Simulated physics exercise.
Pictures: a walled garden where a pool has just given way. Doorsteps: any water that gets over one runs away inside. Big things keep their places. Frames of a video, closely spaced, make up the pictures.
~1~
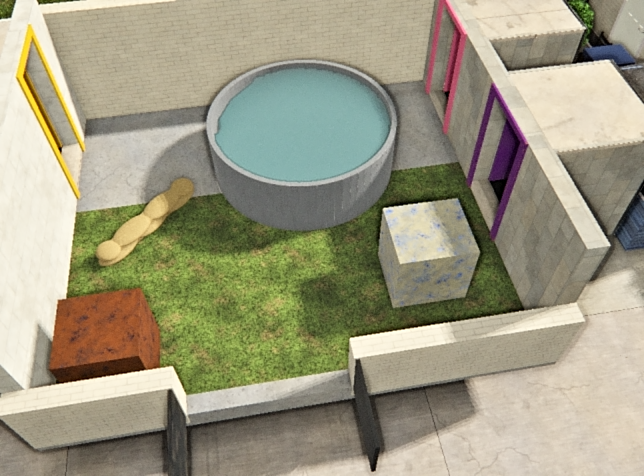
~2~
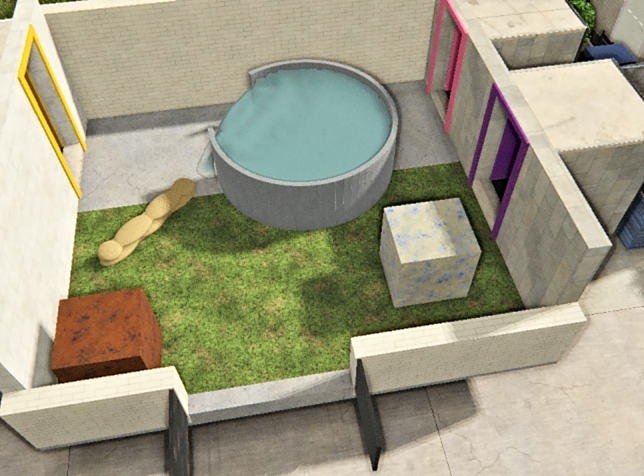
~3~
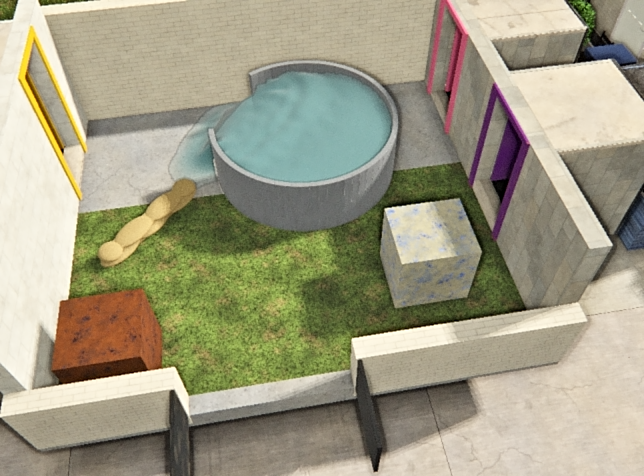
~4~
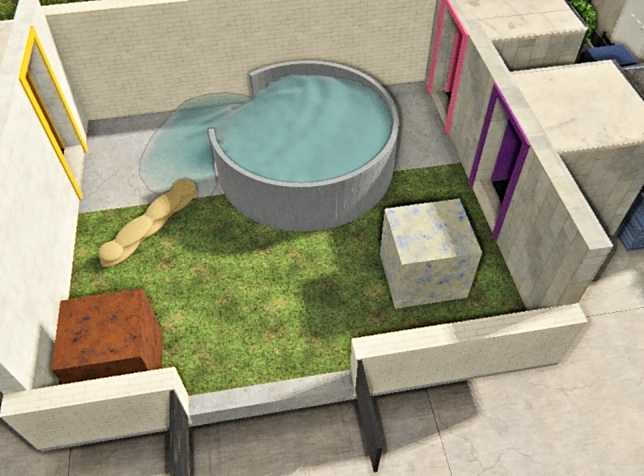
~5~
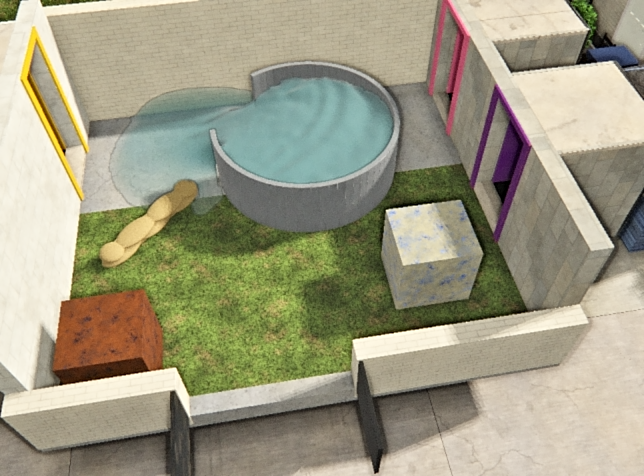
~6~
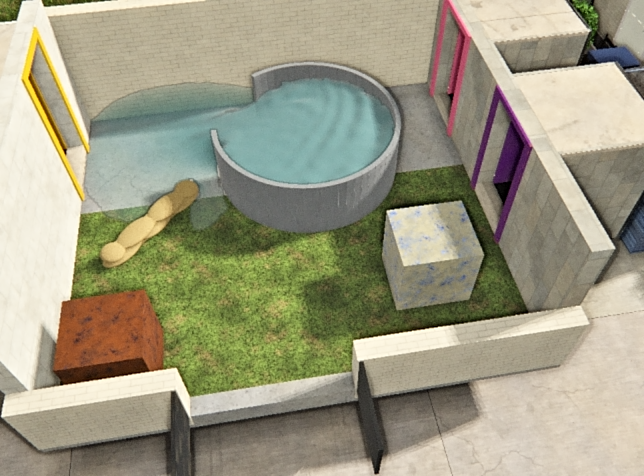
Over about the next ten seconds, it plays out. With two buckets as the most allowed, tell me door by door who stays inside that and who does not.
The purple door never exceeds two buckets. The yellow door exceeds two buckets. The pink door exceeds two buckets.
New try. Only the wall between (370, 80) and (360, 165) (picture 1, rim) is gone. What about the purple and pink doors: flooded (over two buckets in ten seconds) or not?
Purple door: Beyond the mark, pink door: Beyond the mark.
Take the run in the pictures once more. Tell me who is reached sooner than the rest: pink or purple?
The door marked pink.
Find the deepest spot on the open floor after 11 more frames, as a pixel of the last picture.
Somewhere close to (92, 125).
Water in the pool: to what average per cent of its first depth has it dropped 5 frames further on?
Roughly 68 %.
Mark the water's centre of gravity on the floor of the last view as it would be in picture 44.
The spot I would choose is (232, 196).
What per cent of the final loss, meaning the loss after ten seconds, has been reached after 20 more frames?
My estimate is roughly 40 percent.
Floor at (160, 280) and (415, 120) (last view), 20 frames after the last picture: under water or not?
The first spot is inundated and the second inundated.
A moment on, water covers 25 % of the floor; the purple door not reached, the yellow door over two buckets in, the pink door not reached.
Next, water covers 40 % of the floor; the purple door not reached, the yellow door far over two buckets in, the pink door not reached.
Then, water covers 60 % of the floor; the purple door not reached, the yellow door far over two buckets in, the pink door under two buckets in.
Later, water covers 95 % of the floor; the purple door wet at the sill, nothing in, the yellow door far over two buckets in, the pink door over two buckets in.
In the end, water covers 95 % of the floor; the purple door wet at the sill, nothing in, the yellow door far over two buckets in, the pink door far over two buckets in.
